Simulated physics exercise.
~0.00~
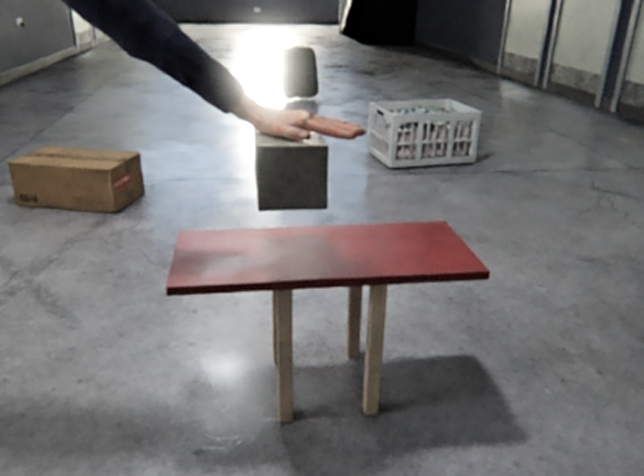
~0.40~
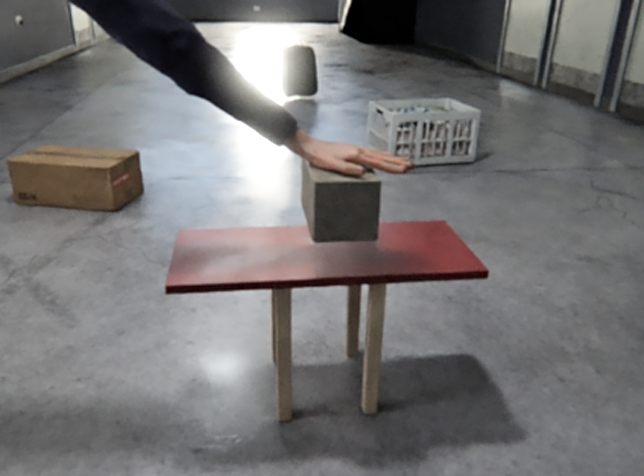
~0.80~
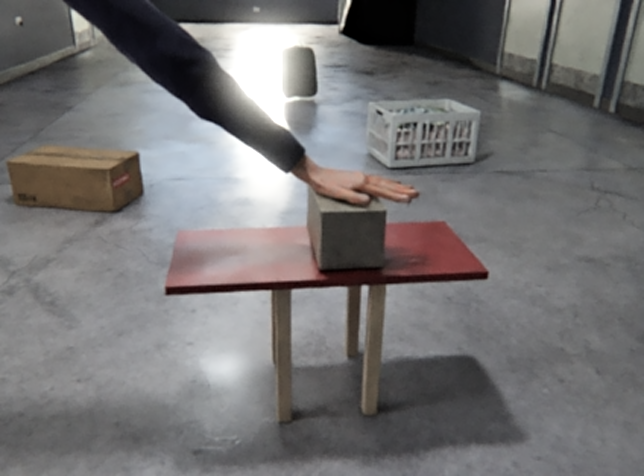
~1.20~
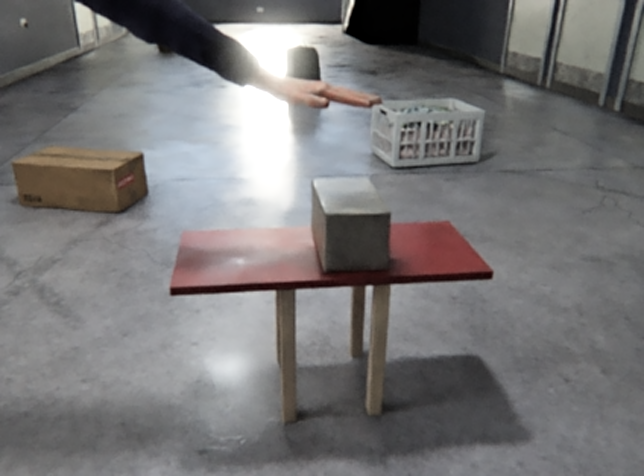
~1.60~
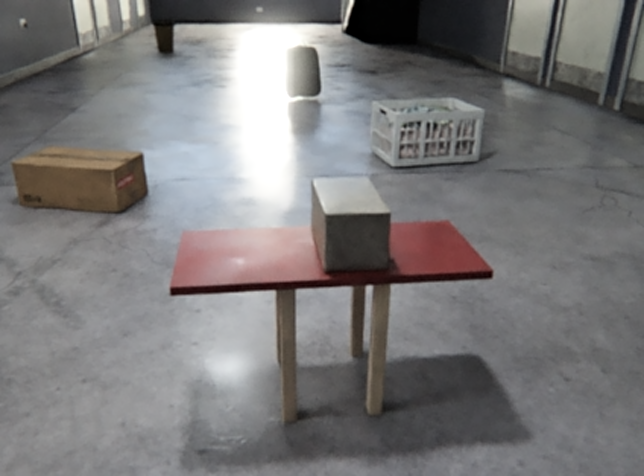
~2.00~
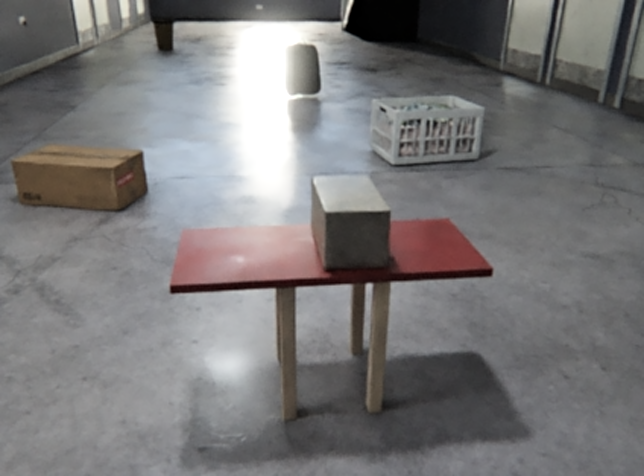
A hand carried a grey block over a small red table, moving it right and down until it rested on the tabletop. The hand then let go and drew back out of view, and the table stayed steady with the block sitting on it.
